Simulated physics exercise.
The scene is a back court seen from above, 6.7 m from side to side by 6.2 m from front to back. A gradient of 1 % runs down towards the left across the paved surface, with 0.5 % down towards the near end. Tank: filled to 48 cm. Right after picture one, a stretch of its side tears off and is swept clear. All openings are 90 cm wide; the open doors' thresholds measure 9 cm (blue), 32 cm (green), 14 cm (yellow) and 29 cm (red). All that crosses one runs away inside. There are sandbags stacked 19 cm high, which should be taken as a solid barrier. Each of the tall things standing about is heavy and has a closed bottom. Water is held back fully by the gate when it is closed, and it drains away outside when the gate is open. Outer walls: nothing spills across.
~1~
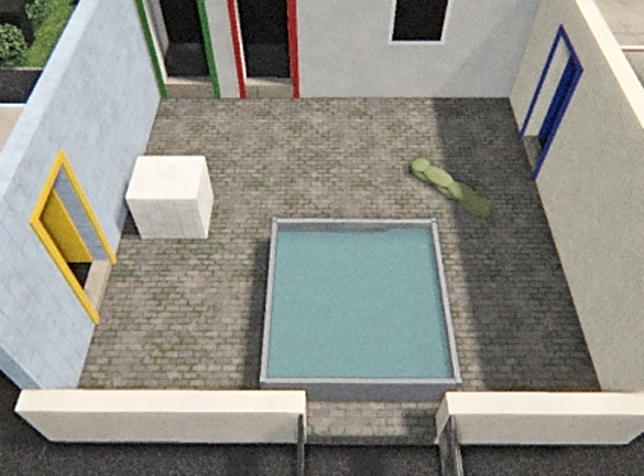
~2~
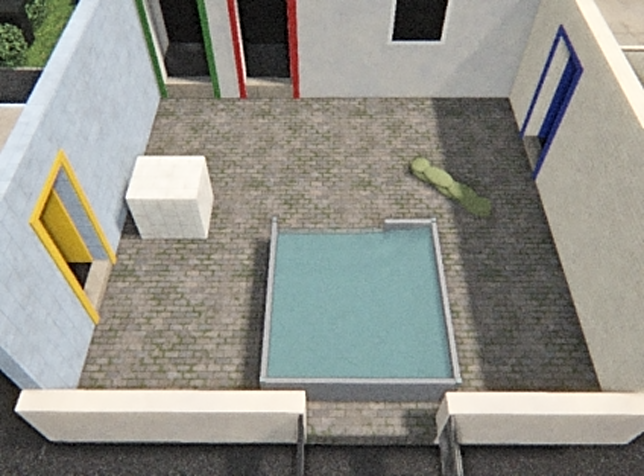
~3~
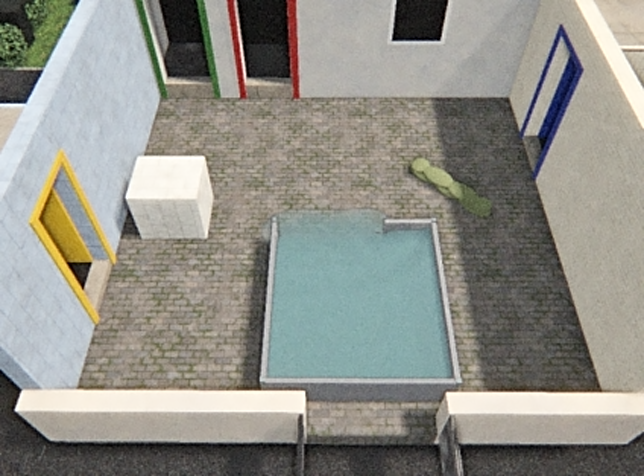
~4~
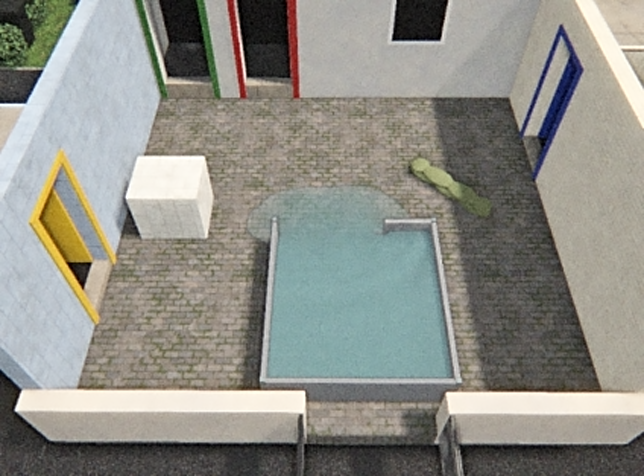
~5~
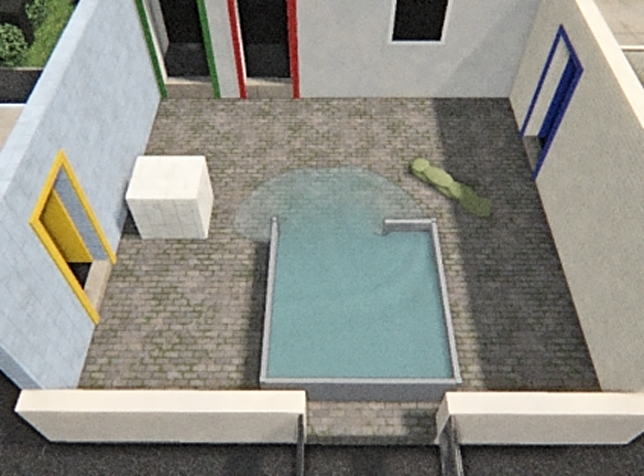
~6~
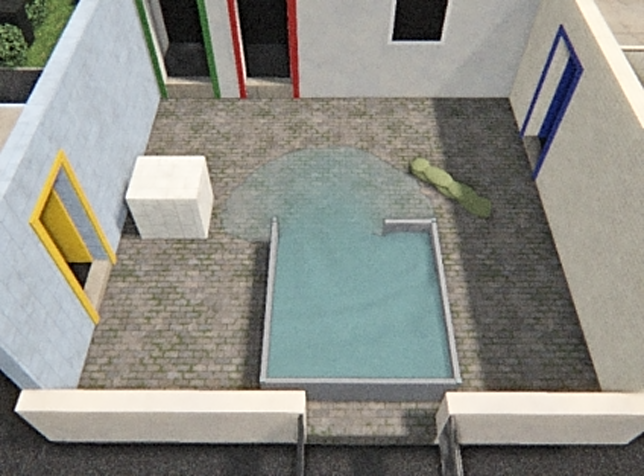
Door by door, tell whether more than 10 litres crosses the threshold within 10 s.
Outcome: Blue door: The total remains smaller than the cap, green door: The total remains smaller than the cap, yellow door: The total remains smaller than the cap, red door: The total remains smaller than the cap.
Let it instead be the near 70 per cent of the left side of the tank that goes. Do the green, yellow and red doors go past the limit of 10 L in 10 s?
Then green does not exceed it, yellow exceeds it, red does not exceed it.
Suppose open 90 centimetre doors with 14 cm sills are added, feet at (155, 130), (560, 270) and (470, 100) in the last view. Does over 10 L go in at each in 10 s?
In turn: Beyond it, short of it, short of it.
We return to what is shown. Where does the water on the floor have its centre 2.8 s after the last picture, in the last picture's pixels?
Roughly (316, 199).
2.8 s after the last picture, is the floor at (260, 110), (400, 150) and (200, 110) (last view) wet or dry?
The first point is awash, the second is awash and the third is awash.
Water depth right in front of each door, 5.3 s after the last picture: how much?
Depth readings (cm): Blue = 8; green = 14; yellow = 6; red = 12.
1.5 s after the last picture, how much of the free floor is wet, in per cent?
Close to 40 in a hundred.
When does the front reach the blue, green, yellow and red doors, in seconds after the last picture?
Doors: Blue 3.0 s / green 1.5 s / yellow 4.0 s / red 0.7 s.
Then, 0.7 s after the last picture water covers 30 % of the floor and is deepest (25 cm) near (307, 233); blue door not reached, green door not reached, yellow door not reached, red door not reached.
Then, 1.5 s after the last picture water covers 40 % of the floor and is deepest (24 cm) near (318, 233); blue door not reached, green door 6 cm at the sill, 0 L in, yellow door not reached, red door 21 cm at the sill, 0 L in.
Then, 2.8 s after the last picture water covers 45 % of the floor and is deepest (30 cm) near (170, 100); blue door not reached, green door 25 cm at the sill, 0 L in, yellow door not reached, red door 20 cm at the sill, 0 L in.
Then, 5.3 s after the last picture water covers 70 % of the floor and is deepest (20 cm) near (137, 182); blue door 8 cm at the sill, 0 L in, green door 14 cm at the sill, 0 L in, yellow door 6 cm at the sill, 0 L in, red door 12 cm at the sill, 0 L in.
Then, 9.3 s after the last picture water covers 95 % of the floor and is deepest (12 cm) near (71, 414); blue door 9 cm at the sill, 0 L in, green door 10 cm at the sill, 0 L in, yellow door 4 cm at the sill, 0 L in, red door 7 cm at the sill, 0 L in.
